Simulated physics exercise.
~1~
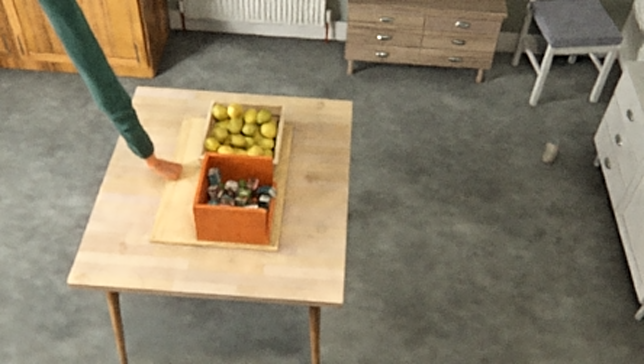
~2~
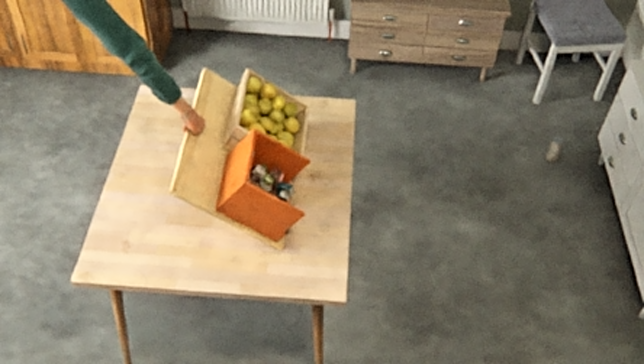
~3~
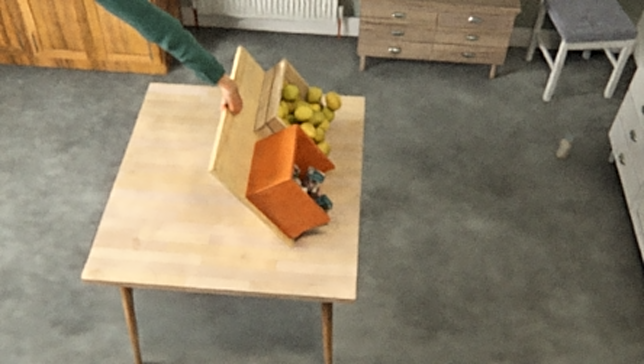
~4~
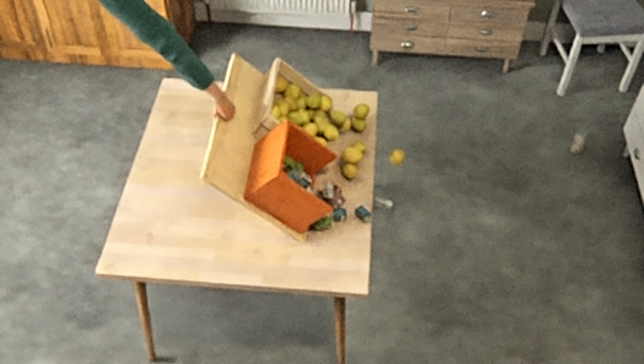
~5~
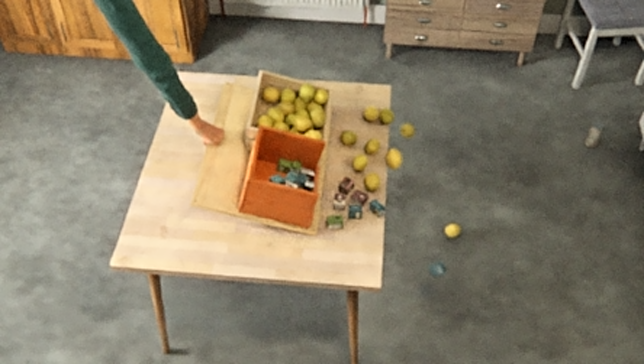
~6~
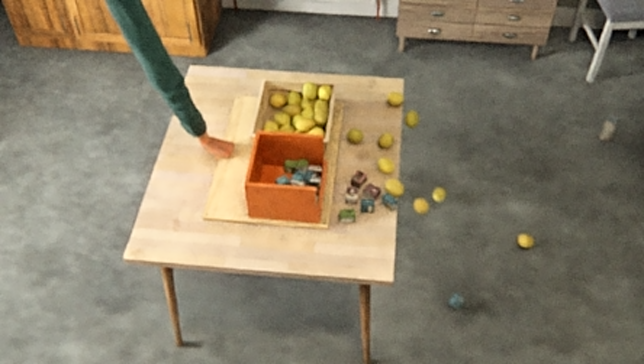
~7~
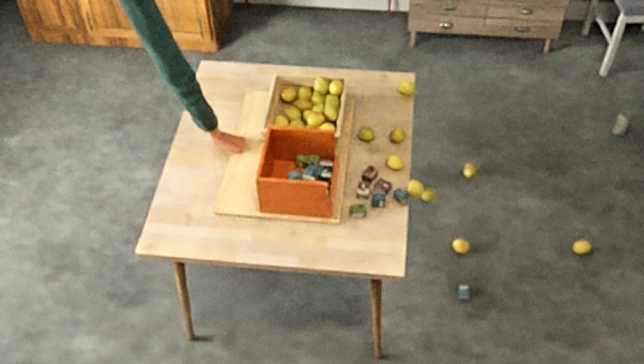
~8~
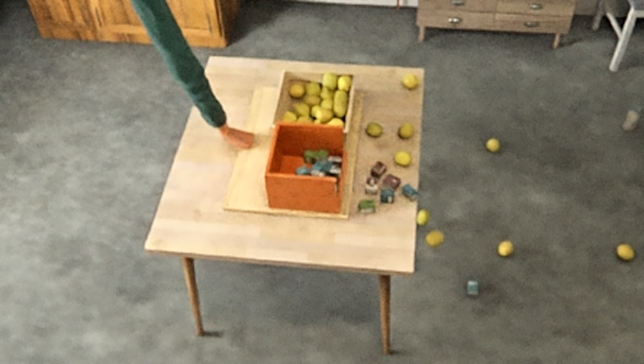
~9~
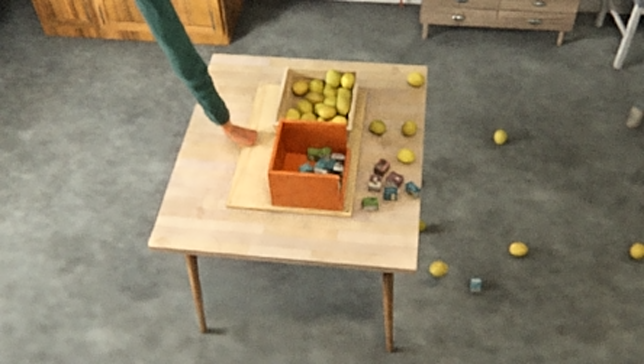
To begin with, a green-sleeved arm reaches over a wooden table, its hand at the left edge of a board carrying a wooden crate of yellow-green fruit and an orange crate of small cartons. The hand levers the board up steeply, tipping both crates to the right. Fruit and cartons spill onto the tabletop, and some drop over the right edge. The hand lowers the board flat again while fallen fruit rolls away across the grey floor. Finally, most of the fruit and cartons remain in their crates, with the rest scattered on table and floor.
